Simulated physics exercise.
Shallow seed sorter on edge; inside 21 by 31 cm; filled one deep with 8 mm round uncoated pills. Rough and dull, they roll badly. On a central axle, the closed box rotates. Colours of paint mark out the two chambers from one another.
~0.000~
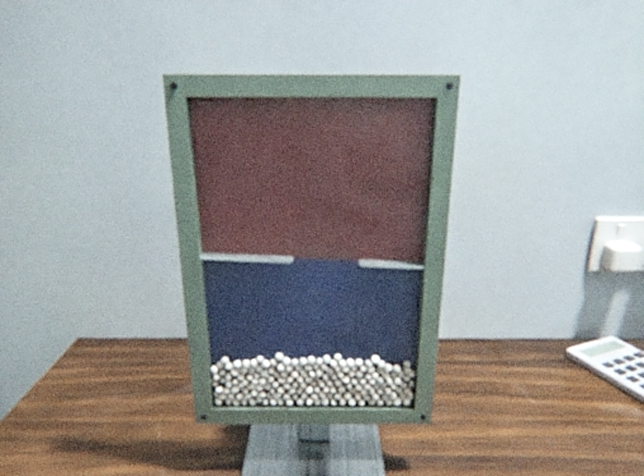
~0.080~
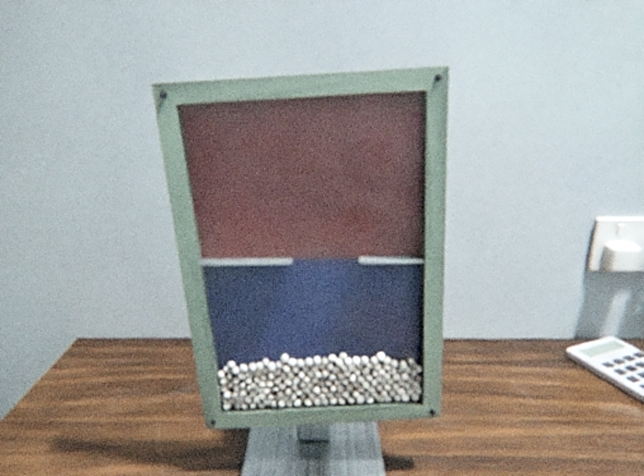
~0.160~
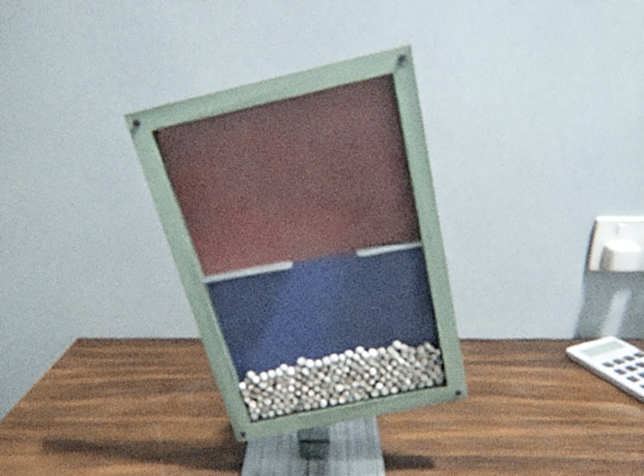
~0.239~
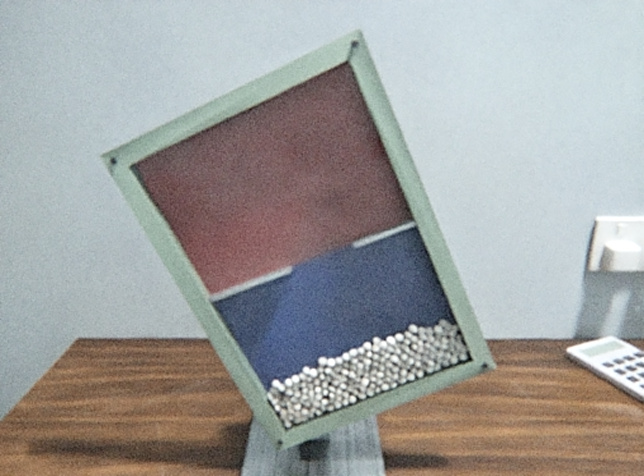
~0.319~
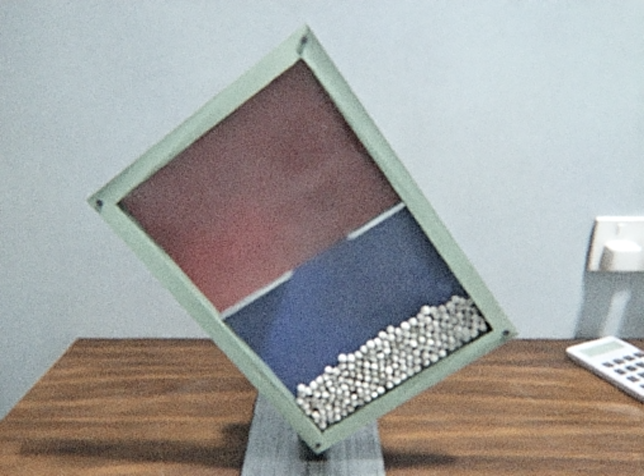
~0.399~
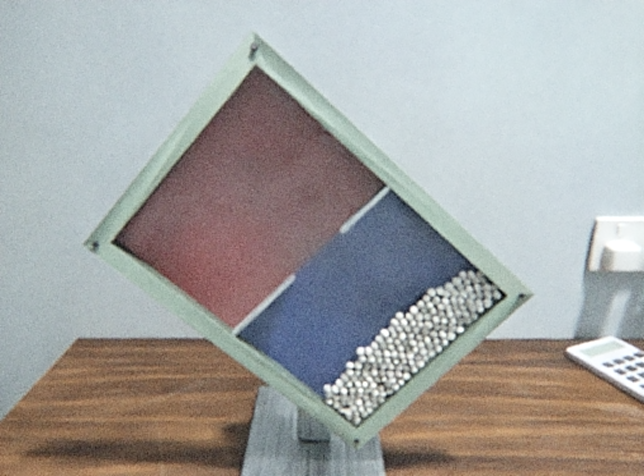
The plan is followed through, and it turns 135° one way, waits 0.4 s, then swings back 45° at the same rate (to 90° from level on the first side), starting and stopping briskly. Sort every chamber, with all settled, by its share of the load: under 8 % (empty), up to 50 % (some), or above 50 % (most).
Red: Under 8 %; blue: Above 50 %.
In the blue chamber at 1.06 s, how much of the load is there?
Some 100 per cent.
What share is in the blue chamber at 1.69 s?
I'd put it around 95 in a hundred.
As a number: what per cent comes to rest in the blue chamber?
About 95 per cent.
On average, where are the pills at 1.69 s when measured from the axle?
About 8 cm right and 4 cm below.
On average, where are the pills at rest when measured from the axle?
Some 6 cm right and 7 cm below.
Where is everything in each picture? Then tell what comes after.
The first picture shows level; about 180 pills; load centre (313, 382); top pill (279, 357); red (314, 182), blue (312, 334).
The second picture shows turned 3° anticlockwise; load centre (320, 382); top pill (343, 356).
The third picture shows turned 13° anticlockwise; load centre (341, 380); top pill (426, 345); wall ends (201, 280) to (289, 265), (360, 253) to (424, 241).
The fourth picture shows turned 25° anticlockwise; load centre (365, 373); top pill (443, 323).
The fifth picture shows turned 36° anticlockwise; load centre (387, 362); top pill (455, 300).
The sixth picture shows turned 48° anticlockwise; load centre (406, 348); top pill (480, 274); red (248, 210), blue (368, 313).
After 1.06 s, it stands 135° anticlockwise; the pills' middle is 9 cm right of and level with the centre; blue 100 %.
After 1.69 s, it stands 112° anticlockwise; the pills' middle is 8 cm right of and 4 cm below the centre; red 5 %, blue 95 %.
After 1.91 s, it stands 90° anticlockwise; the pills' middle is 6 cm right of and 7 cm below the centre; red 5 %, blue 95 %.
At rest by 2.6 s, it stands 90° anticlockwise; red 5 %, blue 95 %.
